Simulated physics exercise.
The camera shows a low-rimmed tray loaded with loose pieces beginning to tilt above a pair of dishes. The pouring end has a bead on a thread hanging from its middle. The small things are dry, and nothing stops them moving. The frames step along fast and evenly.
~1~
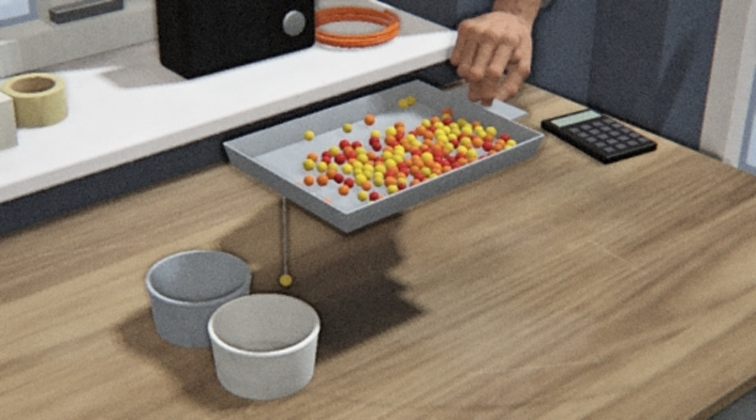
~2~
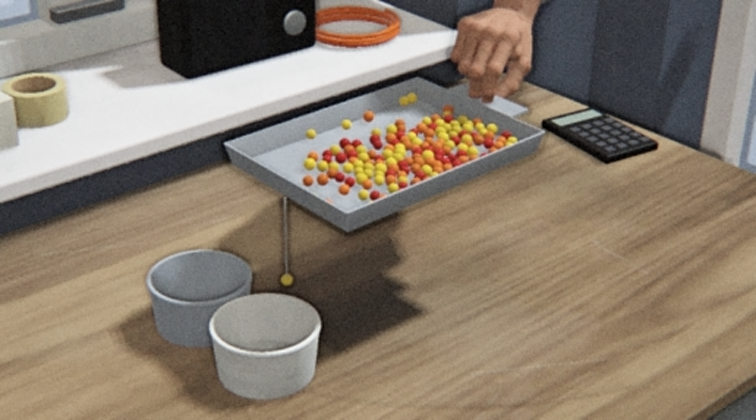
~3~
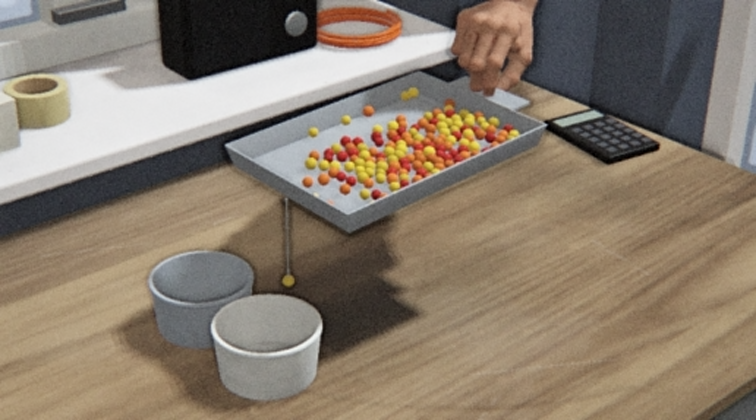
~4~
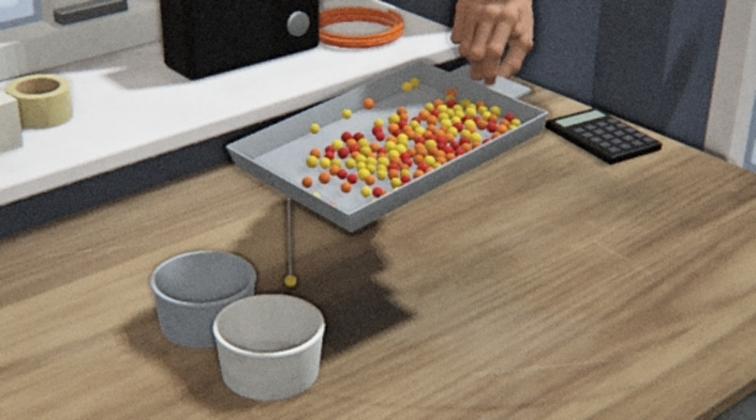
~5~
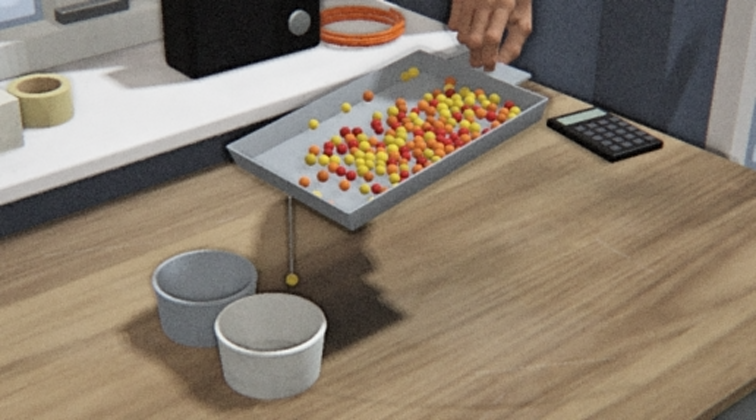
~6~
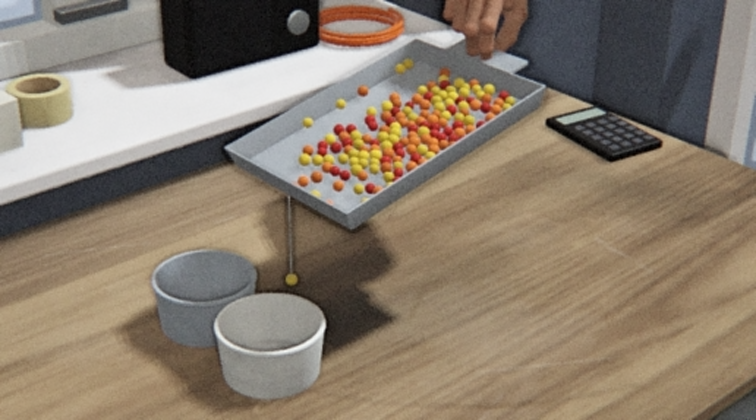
A hand raises the far end of a metal tray, and colorful beads start shifting.
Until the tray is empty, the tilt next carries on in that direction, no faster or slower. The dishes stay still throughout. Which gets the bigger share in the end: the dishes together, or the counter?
The bulk is caught.
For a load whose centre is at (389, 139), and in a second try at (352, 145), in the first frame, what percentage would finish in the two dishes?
The first start gives 90 percent and the second 90 percent.
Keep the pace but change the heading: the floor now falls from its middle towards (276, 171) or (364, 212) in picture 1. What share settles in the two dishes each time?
Around 100 percent for the first aim and around 10 percent for the second.
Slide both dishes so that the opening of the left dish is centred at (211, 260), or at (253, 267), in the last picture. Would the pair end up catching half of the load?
Result, first setup: A majority share; second setup: A minority share.
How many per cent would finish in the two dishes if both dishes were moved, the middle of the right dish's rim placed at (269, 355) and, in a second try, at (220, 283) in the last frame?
You'd get 70 in a hundred the first time and 50 in a hundred the second.
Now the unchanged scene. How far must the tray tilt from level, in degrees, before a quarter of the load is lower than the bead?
Approx. reading: About 75°.
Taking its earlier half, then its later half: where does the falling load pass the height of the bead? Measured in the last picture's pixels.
Initially about (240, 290); subsequently about (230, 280).
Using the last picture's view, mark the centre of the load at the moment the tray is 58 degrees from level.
The middle of the pieces shows up near (299, 163).
Soon after the last picture, tray tipped steeply; nearly all on the tray; a stray few in the air.
A little later, tray tipped right over; a stray few on the tray; about a third in the right dish; about a third in the left dish; a small part outside both; a small part in the air.
Later still, tray tipped past a quarter turn; about half in the right dish; about half in the left dish; a small part outside both.
By the end, tray tipped past a quarter turn; about half in the right dish; about half in the left dish; a small part outside both.
